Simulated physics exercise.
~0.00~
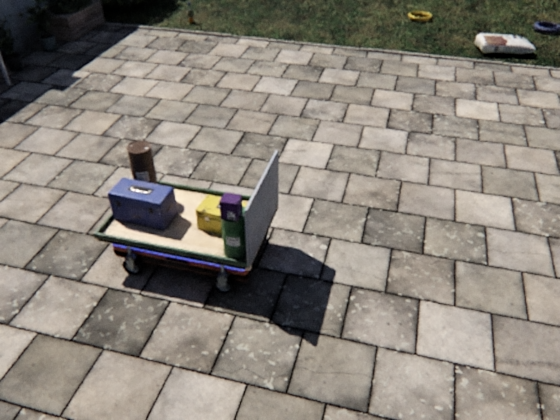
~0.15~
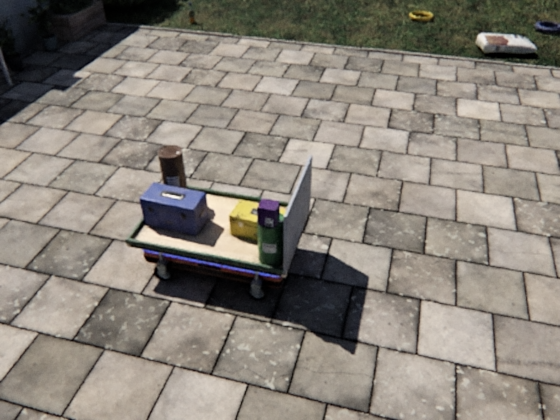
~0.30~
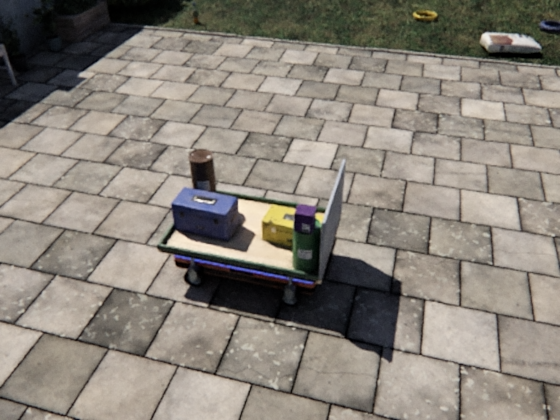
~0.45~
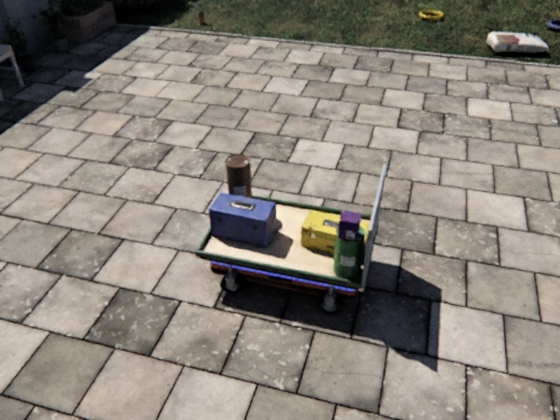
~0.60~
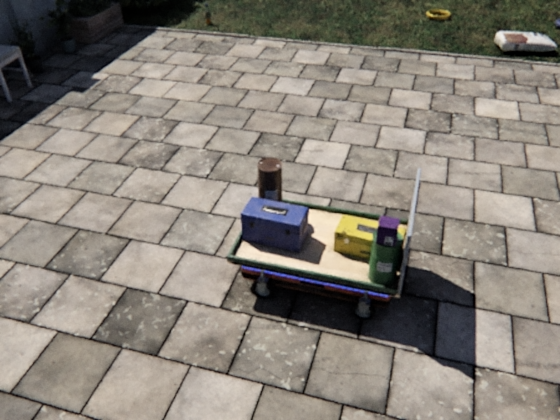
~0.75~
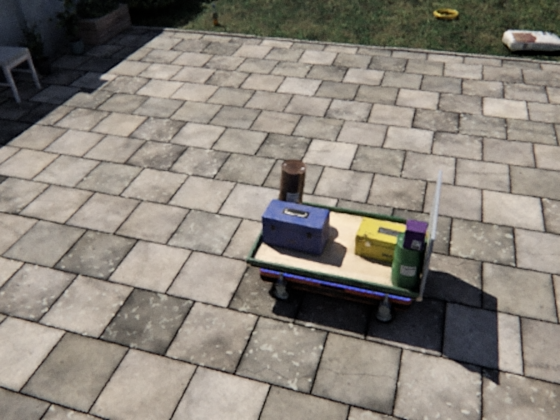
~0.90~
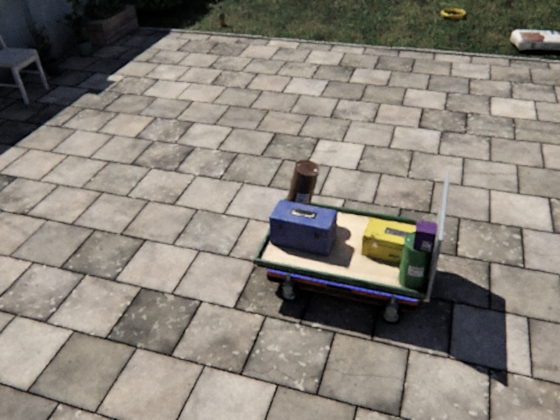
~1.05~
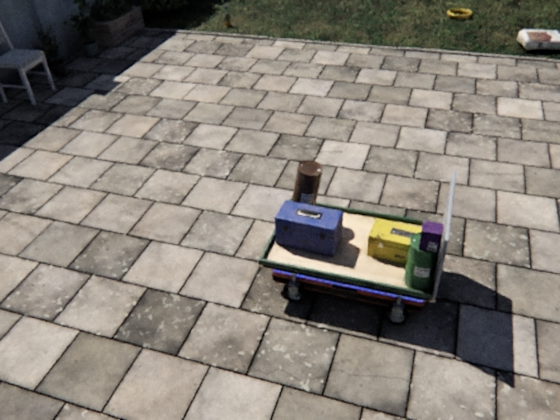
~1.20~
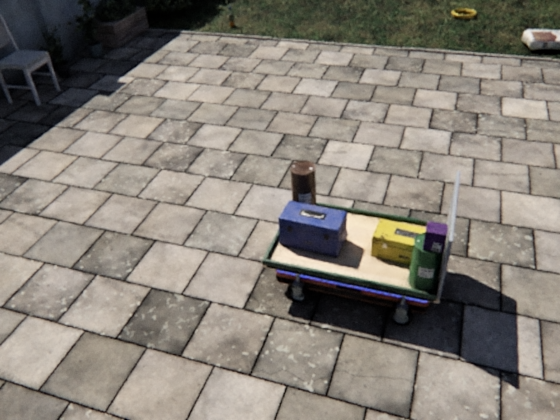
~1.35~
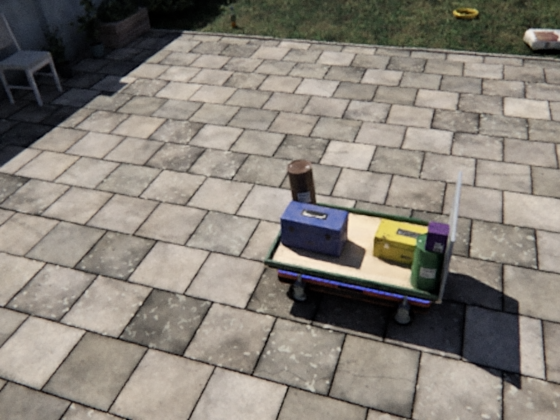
A low, flat cart with a tall upright board at its right end rolls to the right across a sunlit paved patio, seen from above at an angle. A blue toolbox sits on the left of its pale deck, with a brown canister behind it, while a yellow toolbox, a purple parcel and a green canister stand near the board. Grass lies beyond the paving, and a white chair comes into view at the left. As the cart slows and stops, the brown canister leans, then settles upright again. Everything remains aboard, and the cart stands still.
